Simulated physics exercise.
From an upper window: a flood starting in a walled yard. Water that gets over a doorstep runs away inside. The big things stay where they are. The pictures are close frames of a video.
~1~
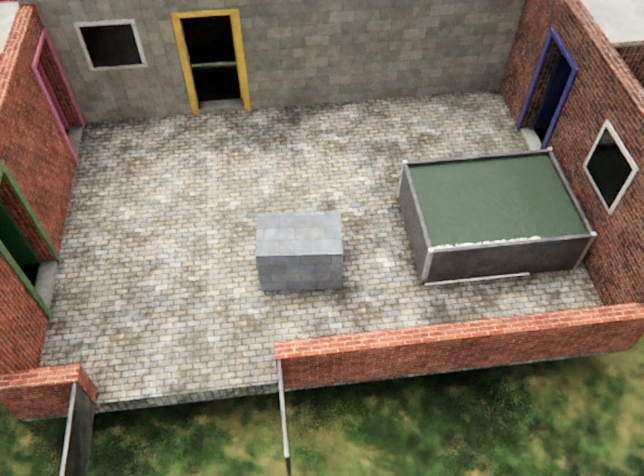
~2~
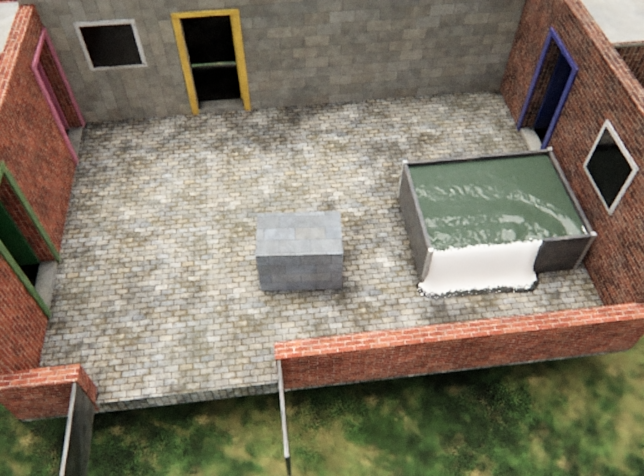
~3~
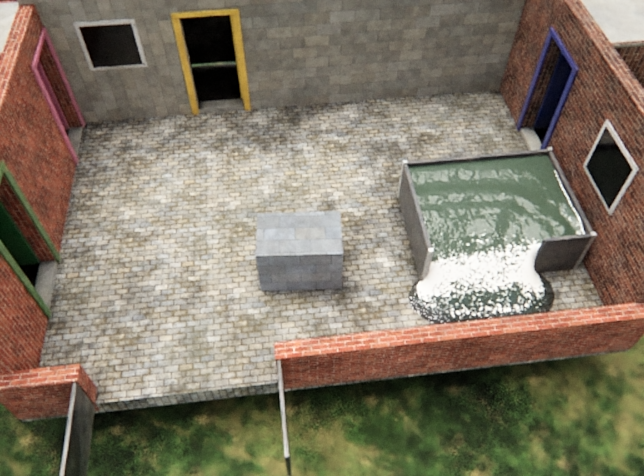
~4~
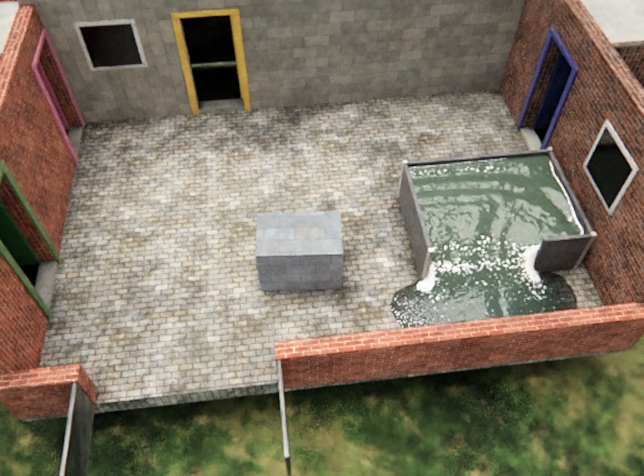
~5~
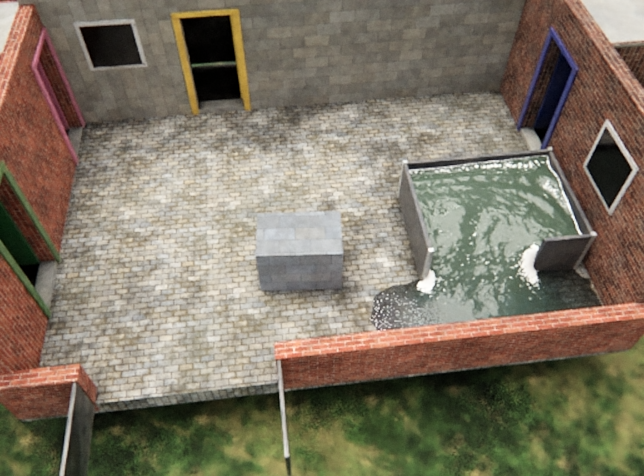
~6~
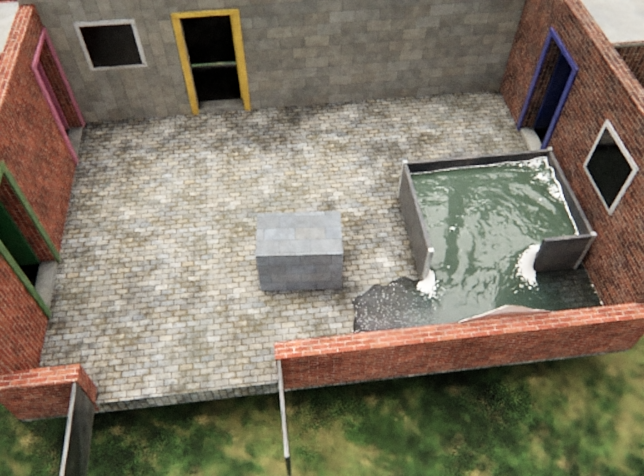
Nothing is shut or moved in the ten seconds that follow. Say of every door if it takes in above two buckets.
One by one: The blue door holds within the limit; the yellow door holds within the limit; the green door floods; the pink door floods.
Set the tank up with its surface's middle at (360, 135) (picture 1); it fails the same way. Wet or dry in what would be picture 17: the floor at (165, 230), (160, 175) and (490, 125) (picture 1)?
One after the other: Covered, wet, free of water.
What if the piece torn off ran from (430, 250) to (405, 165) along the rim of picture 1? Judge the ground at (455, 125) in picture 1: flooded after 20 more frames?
Answer: No water.
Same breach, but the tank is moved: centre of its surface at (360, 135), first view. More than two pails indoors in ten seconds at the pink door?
One by one: Pink goes over.
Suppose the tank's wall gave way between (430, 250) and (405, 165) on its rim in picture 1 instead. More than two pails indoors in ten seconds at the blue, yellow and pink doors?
Then: The blue one holds, the yellow one takes more, the pink one goes over.
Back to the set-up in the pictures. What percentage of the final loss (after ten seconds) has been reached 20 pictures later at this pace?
Close to 15 %.
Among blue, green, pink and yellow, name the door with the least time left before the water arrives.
It is the blue-painted one.
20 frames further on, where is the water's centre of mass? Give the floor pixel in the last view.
I would point to (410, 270).
A moment on, water covers 15 % of the floor; the blue door not reached, the yellow door not reached, the green door not reached, the pink door not reached.
Next, water covers 25 % of the floor; the blue door wet at the sill, nothing in, the yellow door not reached, the green door not reached, the pink door not reached.
Then, water covers 50 % of the floor; the blue door wet at the sill, nothing in, the yellow door not reached, the green door over two buckets in, the pink door not reached.
Later, water covers 70 % of the floor; the blue door wet at the sill, nothing in, the yellow door not reached, the green door far over two buckets in, the pink door wet at the sill, nothing in.
In the end, water covers 95 % of the floor; the blue door wet at the sill, nothing in, the yellow door wet at the sill, nothing in, the green door far over two buckets in, the pink door over two buckets in.
